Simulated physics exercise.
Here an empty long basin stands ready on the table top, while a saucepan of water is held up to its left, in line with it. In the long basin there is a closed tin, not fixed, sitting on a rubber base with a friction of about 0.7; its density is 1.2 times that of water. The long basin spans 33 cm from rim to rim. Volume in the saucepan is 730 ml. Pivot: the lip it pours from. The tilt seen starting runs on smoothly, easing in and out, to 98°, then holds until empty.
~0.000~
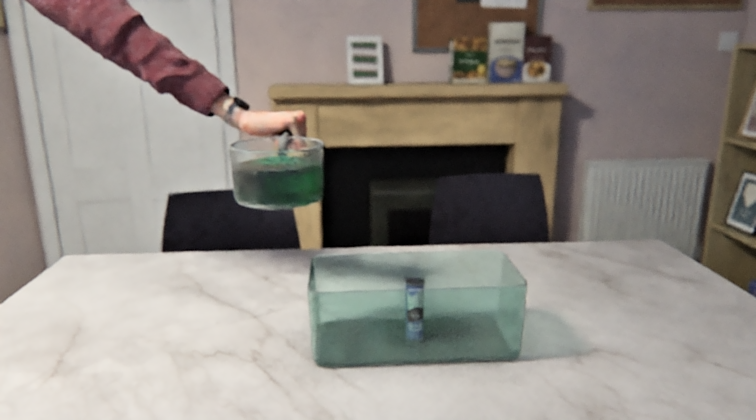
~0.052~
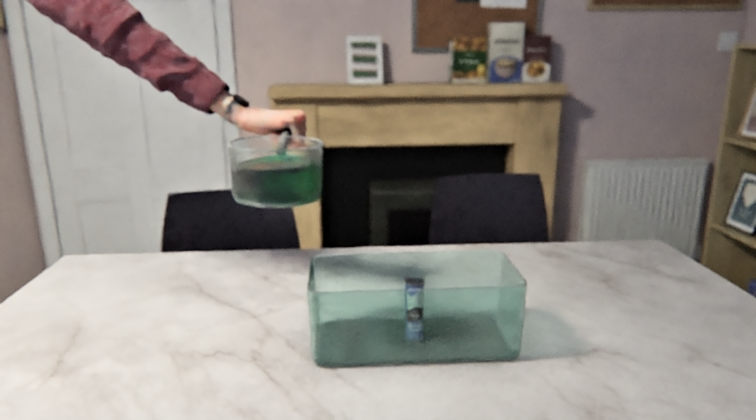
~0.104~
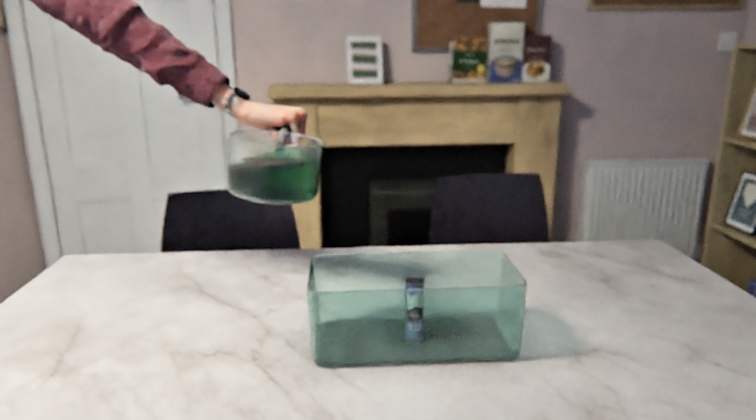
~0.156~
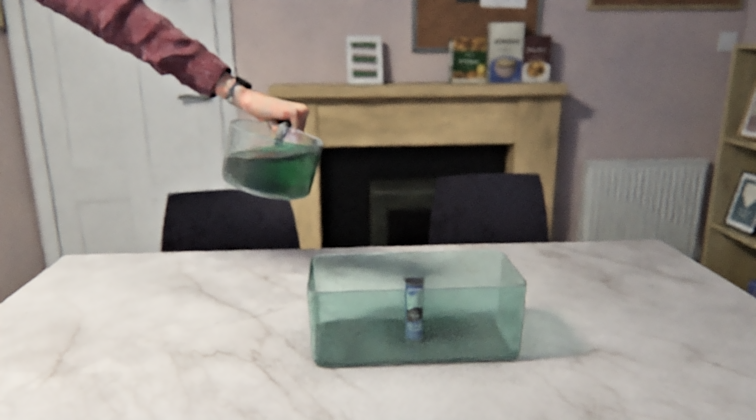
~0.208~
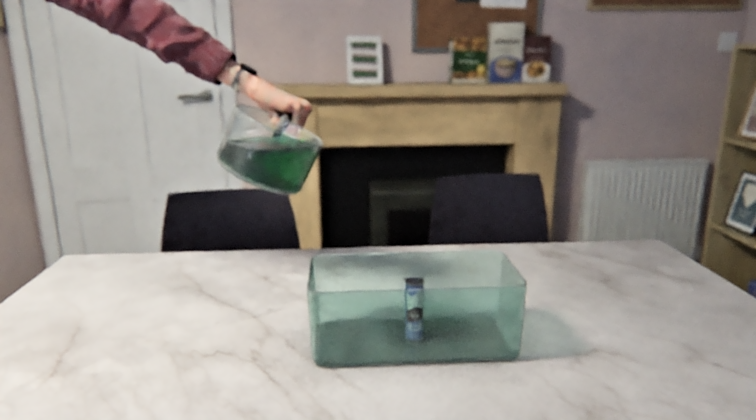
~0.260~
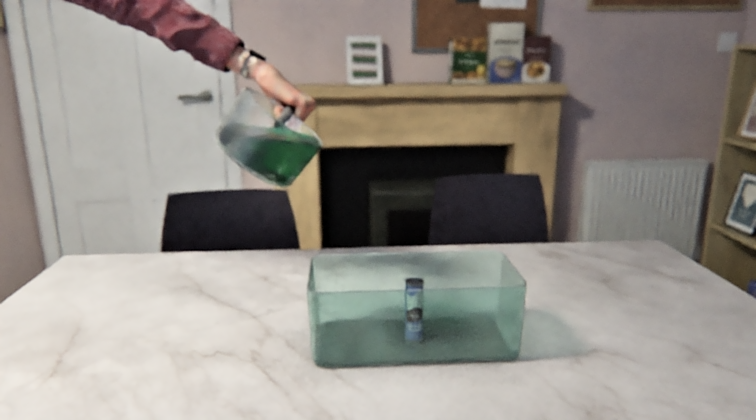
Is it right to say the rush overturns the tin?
Still erect.
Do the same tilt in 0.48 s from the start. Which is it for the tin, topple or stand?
It stays steady, then.
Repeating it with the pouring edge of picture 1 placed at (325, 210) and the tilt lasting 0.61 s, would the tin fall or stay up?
Then the tin comes down.
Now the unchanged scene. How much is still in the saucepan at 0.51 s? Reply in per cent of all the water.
I'd put it near 54 percent.
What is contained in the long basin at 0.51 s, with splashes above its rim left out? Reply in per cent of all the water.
Roughly 0 percent of it.
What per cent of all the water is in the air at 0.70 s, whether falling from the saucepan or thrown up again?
46 in a hundred, give or take.
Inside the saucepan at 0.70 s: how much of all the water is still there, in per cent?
About 10 per cent.
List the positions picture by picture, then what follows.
The first frame shows tilt 0°; pouring edge (323, 145); surface from (235, 164) to (322, 163); the long basin's rim runs from (310, 274) to (515, 268); the tin's top is at (415, 283).
The second frame shows tilt 2°; pouring edge (323, 145); surface from (233, 164) to (321, 161).
The third frame shows tilt 7°; pouring edge (323, 145); surface from (231, 162) to (320, 156).
The fourth frame shows tilt 15°; pouring edge (322, 145); surface from (227, 155) to (319, 150).
The fifth frame shows tilt 26°; pouring edge (322, 145); surface from (224, 143) to (319, 144).
The sixth frame shows tilt 38°; pouring edge (321, 145); surface from (221, 126) to (321, 139).
By 0.51 s the tilt is 92° and 53 per cent is still to pour; the tin stands where it began.
By 0.70 s the tilt is 98° and 10 per cent is still to pour; the tin stands where it began.
By 0.90 s the tilt is 98° and 3 per cent is still to pour; the tin stands where it began.
By 1.11 s the tilt is 98° and 1 per cent is still to pour; the tin stands 1 cm from where it began.
At rest the tin stands 1 cm from where it began.
